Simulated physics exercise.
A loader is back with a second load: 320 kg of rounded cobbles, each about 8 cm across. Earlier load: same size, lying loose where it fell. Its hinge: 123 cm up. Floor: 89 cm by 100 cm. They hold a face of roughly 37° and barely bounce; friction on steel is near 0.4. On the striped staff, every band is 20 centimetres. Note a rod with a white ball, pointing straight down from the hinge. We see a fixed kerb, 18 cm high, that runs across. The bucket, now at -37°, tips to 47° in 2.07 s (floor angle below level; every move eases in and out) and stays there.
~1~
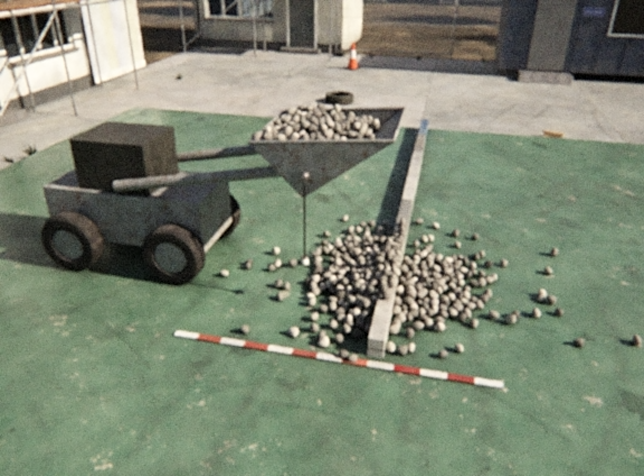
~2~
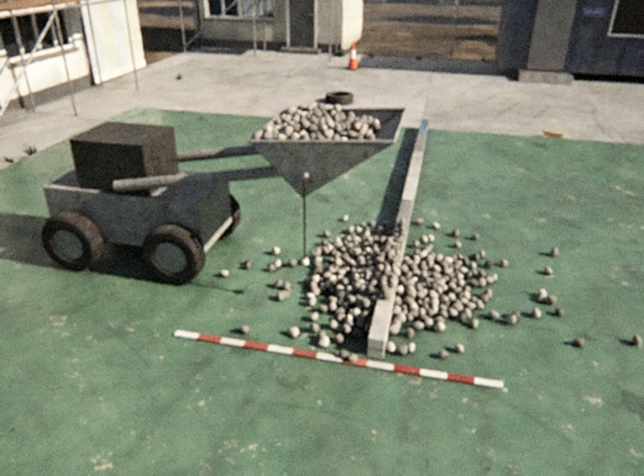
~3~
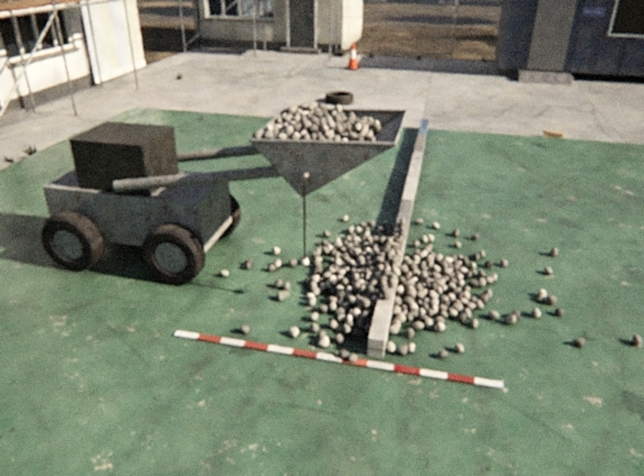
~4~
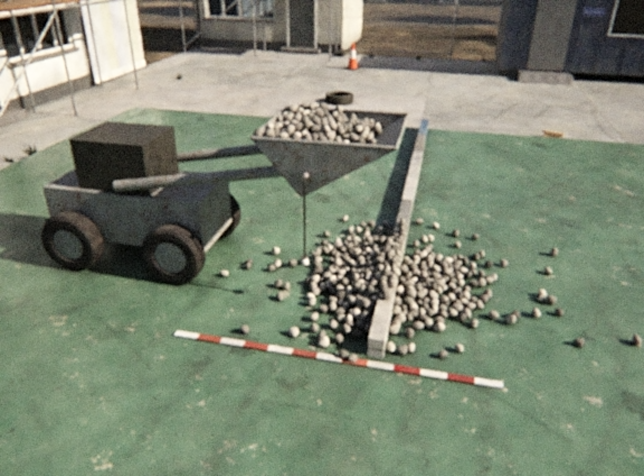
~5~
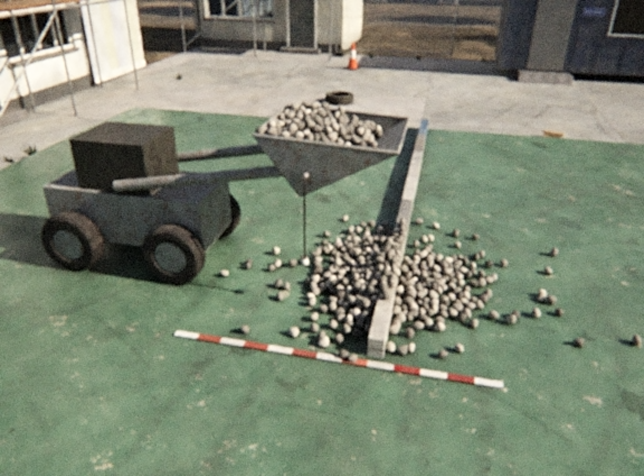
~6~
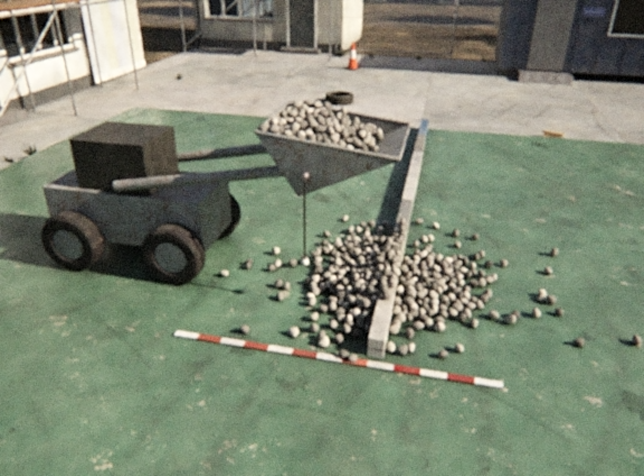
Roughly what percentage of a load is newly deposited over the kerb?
Around 73 per cent of a load is newly deposited there.
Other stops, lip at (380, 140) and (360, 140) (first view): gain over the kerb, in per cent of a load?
The first position would add some 50 per cent, the second some 25.
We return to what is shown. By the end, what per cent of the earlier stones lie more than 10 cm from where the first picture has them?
Around 15 in a hundred.
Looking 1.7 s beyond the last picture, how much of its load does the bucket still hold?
Estimate: 5 % remaining inside, roughly.
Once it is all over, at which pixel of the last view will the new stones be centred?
Near (419, 275).
Then, 1.1 s after the last picture the floor is at 34°; in per cent of one load, 91 in the bucket, 76 on this side of the kerb, 34 over the kerb; the foremost stones are at (563, 298).
Then, 1.7 s after the last picture the floor is at 47°; in per cent of one load, 6 in the bucket, 106 on this side of the kerb, 89 over the kerb; the foremost stones are at (563, 298).
Then, 2.0 s after the last picture the floor is at 47°; in per cent of one load, 0 in the bucket, 96 on this side of the kerb, 105 over the kerb; the foremost stones are at (563, 298).
Then, 4.5 s after the last picture the floor is at 47°; in per cent of one load, 0 in the bucket, 94 on this side of the kerb, 106 over the kerb; the foremost stones are at (568, 290). Net gain over the kerb, 73.
